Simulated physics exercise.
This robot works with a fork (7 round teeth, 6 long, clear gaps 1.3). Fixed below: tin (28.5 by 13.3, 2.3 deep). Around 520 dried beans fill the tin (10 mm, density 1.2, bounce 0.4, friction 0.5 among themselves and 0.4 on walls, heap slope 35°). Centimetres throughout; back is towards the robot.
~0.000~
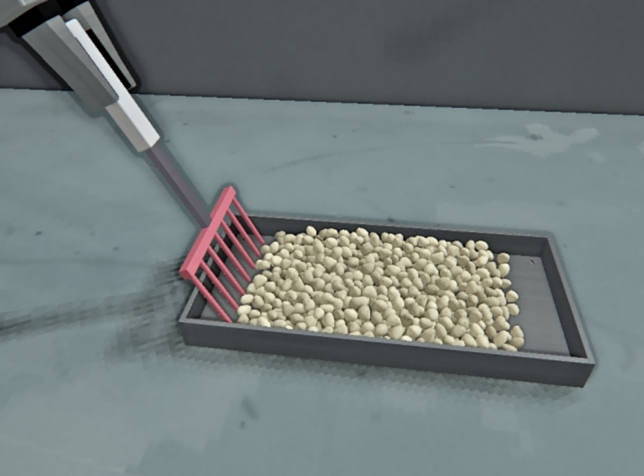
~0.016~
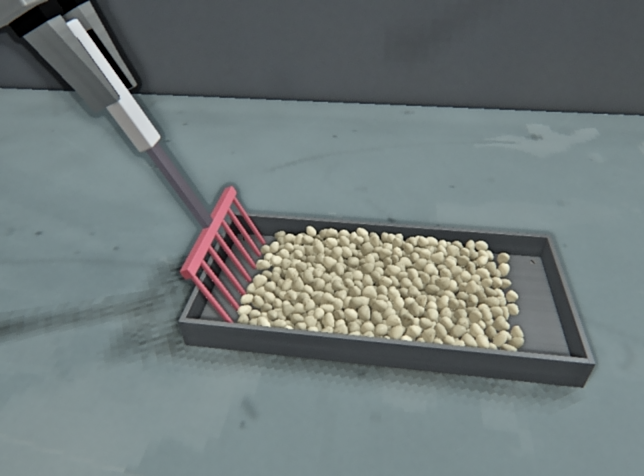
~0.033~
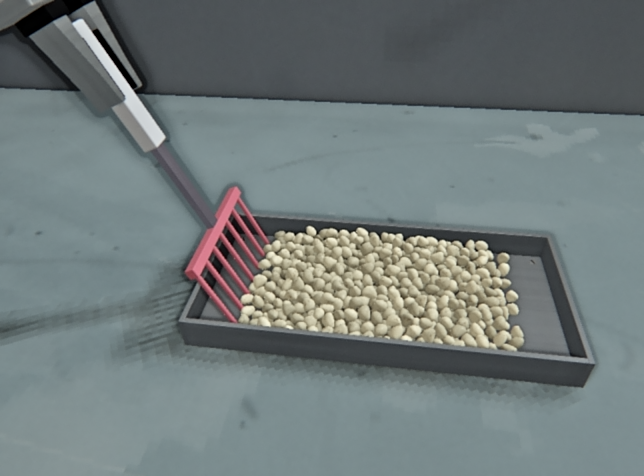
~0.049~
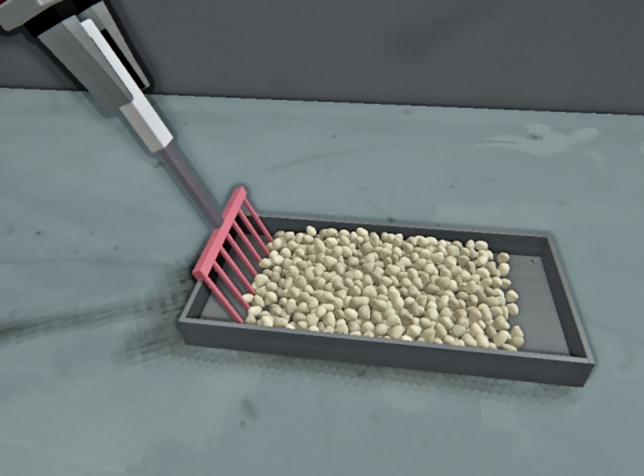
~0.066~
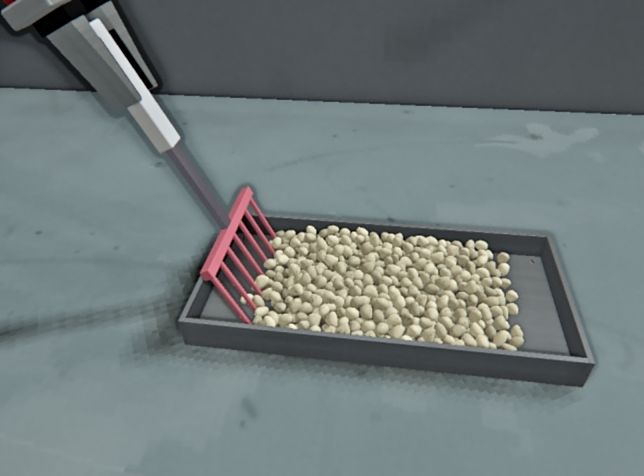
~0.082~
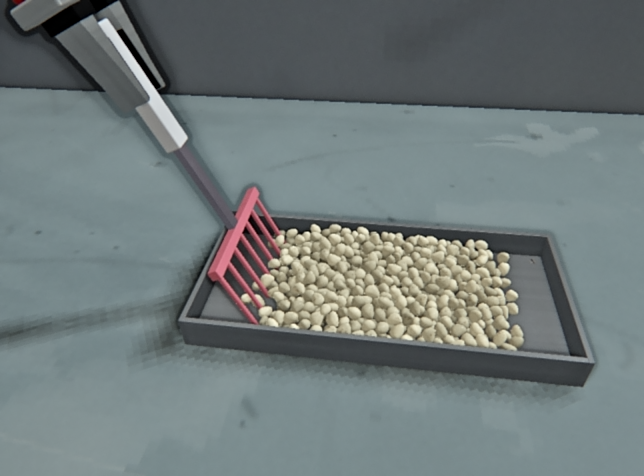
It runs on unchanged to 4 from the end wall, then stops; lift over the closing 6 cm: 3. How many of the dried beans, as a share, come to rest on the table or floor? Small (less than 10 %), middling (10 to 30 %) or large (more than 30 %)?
A middling share, 10 to 30 %, ends on the table or floor.
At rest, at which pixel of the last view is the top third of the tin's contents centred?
At about (530, 283).
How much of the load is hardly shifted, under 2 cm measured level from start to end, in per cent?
Roughly 5 per cent.
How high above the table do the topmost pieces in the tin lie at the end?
Some 5.0 cm.
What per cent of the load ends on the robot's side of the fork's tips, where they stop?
Roughly 50 per cent.
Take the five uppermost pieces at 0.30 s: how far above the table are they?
Some 3 cm.
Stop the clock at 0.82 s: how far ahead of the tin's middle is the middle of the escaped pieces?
About 16 cm.
After 0.30 s, sloping 65°, highest piece 4 above the table; 523 in the tin.
After 0.51 s, sloping 65°, highest piece 9 above the table; 505 in the tin, 7 on the table or floor, 11 in flight or on the tool.
After 0.82 s, sloping 65°, highest piece 5 above the table; 442 in the tin, 81 on the table or floor.
After 1.52 s, sloping 65°, highest piece 5 above the table; 438 in the tin, 85 on the table or floor.
In the end, 438 in the tin, 85 on the table or floor. That is 16 % on the table or floor.
